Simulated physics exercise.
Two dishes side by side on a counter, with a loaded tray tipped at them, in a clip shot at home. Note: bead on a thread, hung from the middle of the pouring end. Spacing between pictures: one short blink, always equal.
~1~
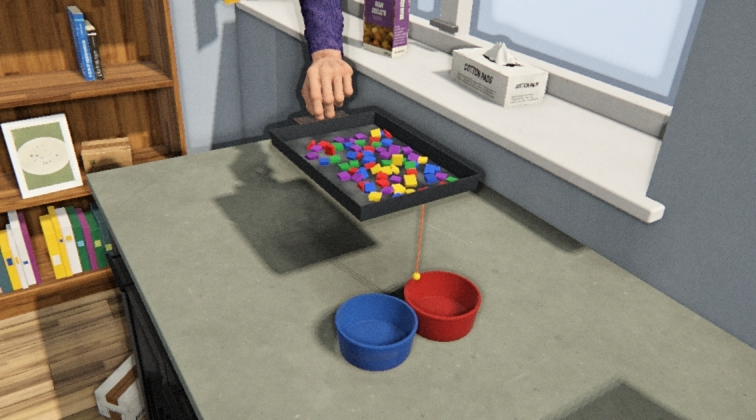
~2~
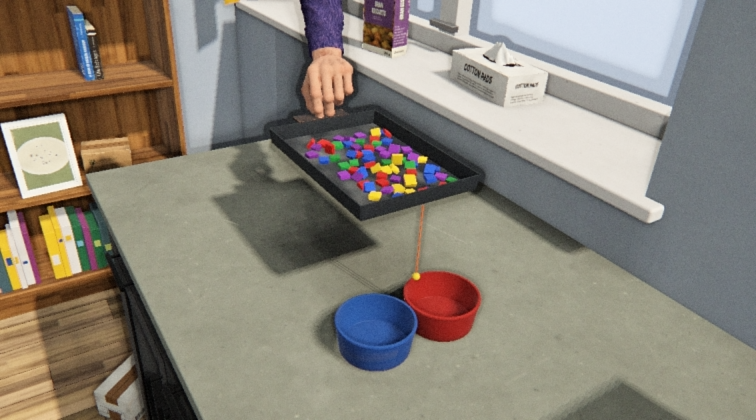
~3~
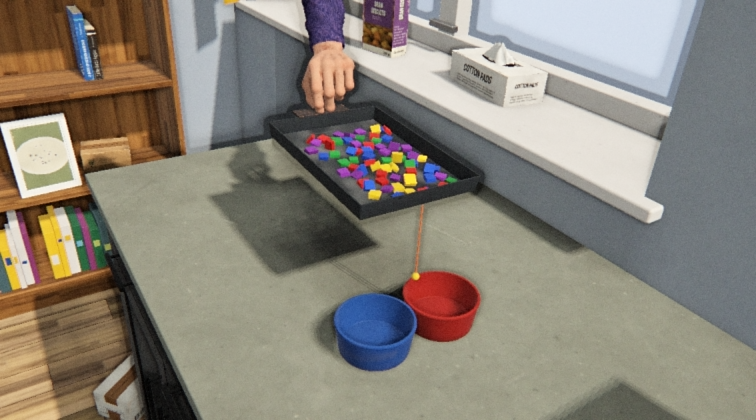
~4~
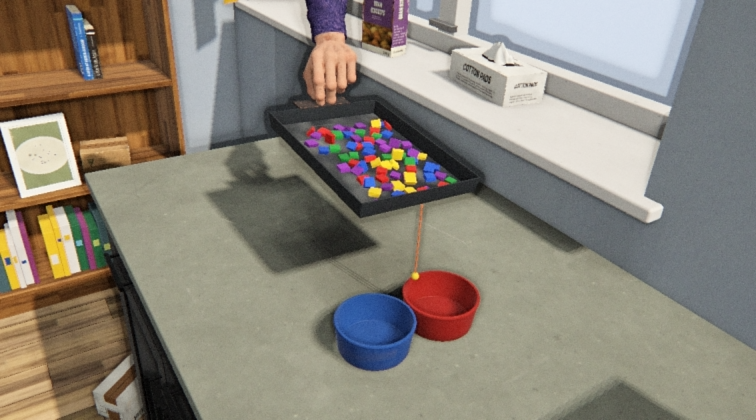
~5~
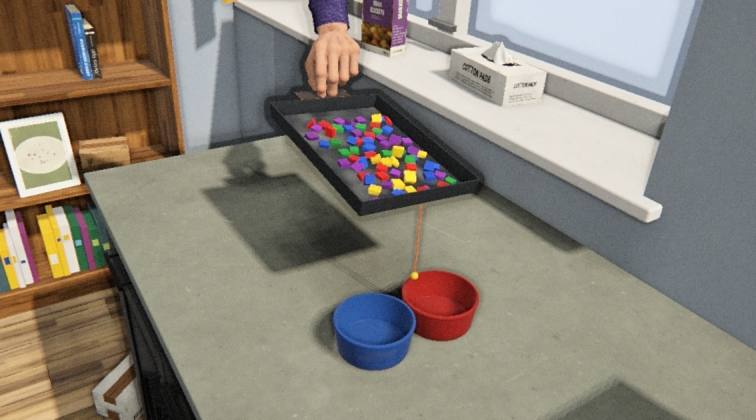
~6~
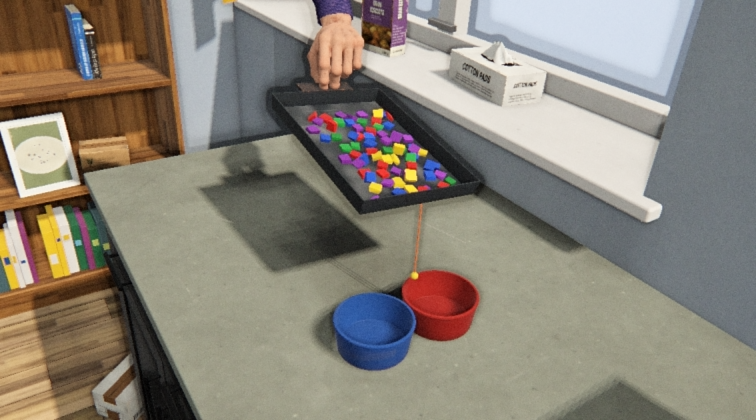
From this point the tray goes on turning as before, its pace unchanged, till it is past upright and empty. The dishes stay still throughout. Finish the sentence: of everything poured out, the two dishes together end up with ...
They end up with a minority of it.
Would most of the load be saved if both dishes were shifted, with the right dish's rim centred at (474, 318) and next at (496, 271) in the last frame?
Try 1: A minority of it. Try 2: A majority of it.
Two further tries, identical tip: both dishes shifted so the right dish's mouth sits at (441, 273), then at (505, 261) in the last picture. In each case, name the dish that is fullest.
Place 1: The one on the right side; place 2: The one on the left side.
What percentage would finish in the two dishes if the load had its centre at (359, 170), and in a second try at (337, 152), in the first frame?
Roughly 40 % and then 40 %.
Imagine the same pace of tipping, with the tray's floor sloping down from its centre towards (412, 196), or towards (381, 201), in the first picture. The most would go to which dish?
One gives the rightmost dish and two gives the leftmost dish.
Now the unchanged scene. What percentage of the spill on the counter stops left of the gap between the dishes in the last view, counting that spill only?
About 0 %.
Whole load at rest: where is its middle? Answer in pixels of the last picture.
Somewhere around (479, 301) in the final view.
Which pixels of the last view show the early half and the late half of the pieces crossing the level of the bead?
First part (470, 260), rest (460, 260).
Soon after the last picture, tray tipped steeply; all on the tray.
A little later, tray tipped right over; nearly all on the tray; a stray few in the right dish; a small part outside both; a stray few in the air.
Later still, tray tipped past a quarter turn; about a quarter in the right dish; most outside both.
At rest, tray tipped past a quarter turn; none in the left dish; about a quarter in the right dish; most outside both.
